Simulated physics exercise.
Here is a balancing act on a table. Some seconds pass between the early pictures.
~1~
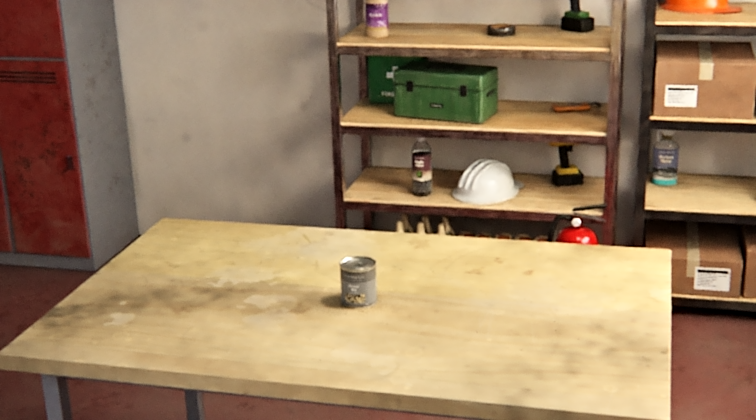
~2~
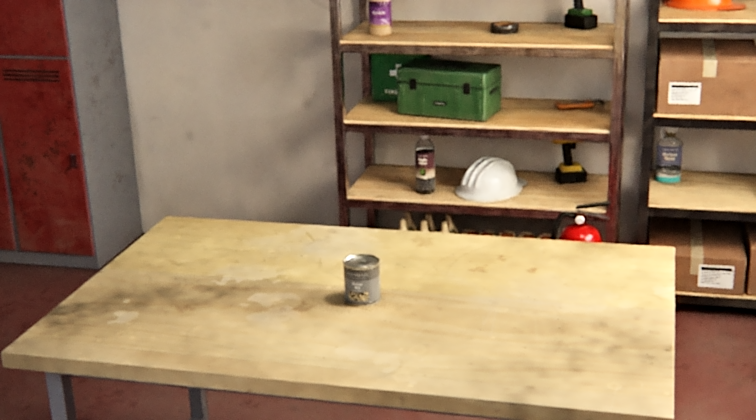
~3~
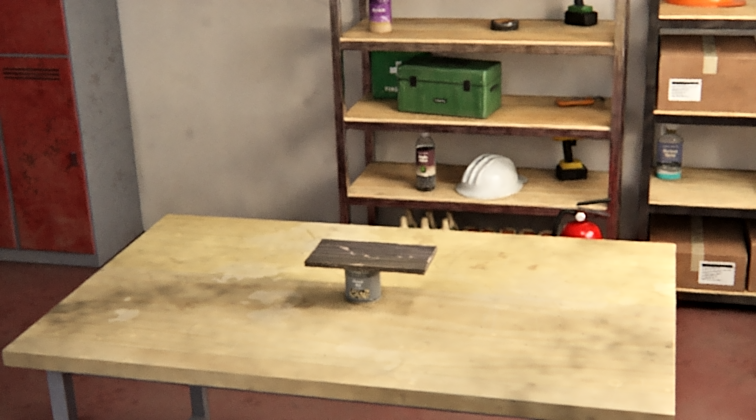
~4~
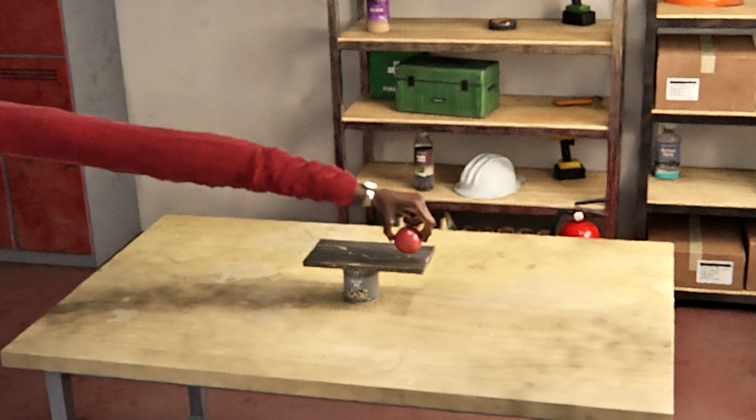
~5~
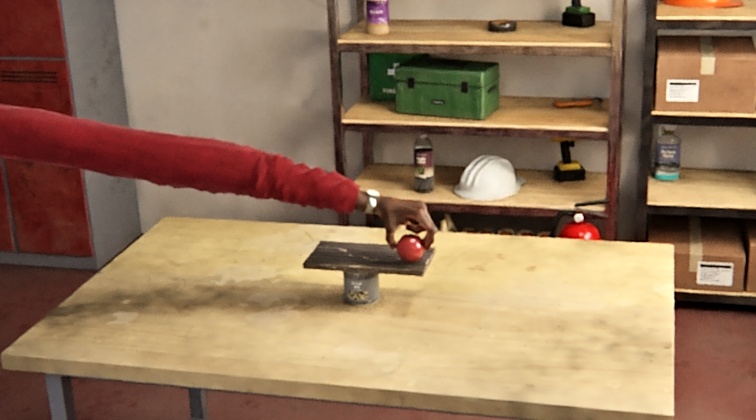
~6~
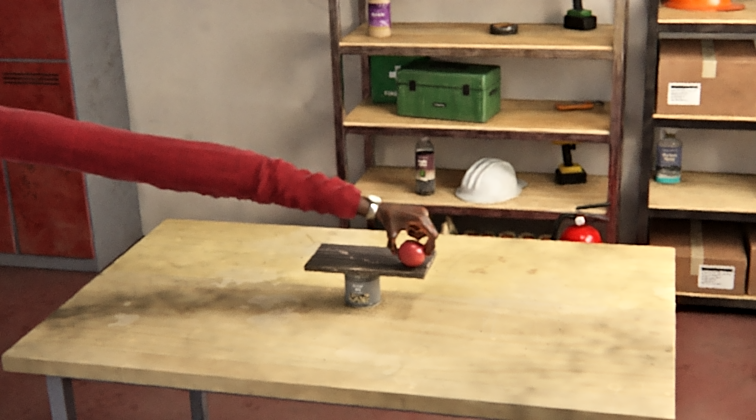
On a workshop table, a small metal can stood alone, then a dark board lay across its top, and a red-sleeved arm reached in from the left and lowered a red tomato onto the board's right side.
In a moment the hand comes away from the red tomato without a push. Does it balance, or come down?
Outcome: The stack comes apart.
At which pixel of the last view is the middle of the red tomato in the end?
Around (450, 304).
Then, 0.40 s on from there, red tomato now fallen; black board turned 39° from how it was put.
Then, 0.60 s on from there, black board turned 43° from how it was put.
In the end, fallen, red tomato; moved from the start, black board; grey tin unmoved. At the end, from the last picture's camera, red tomato near (450, 304). The stack gives way.
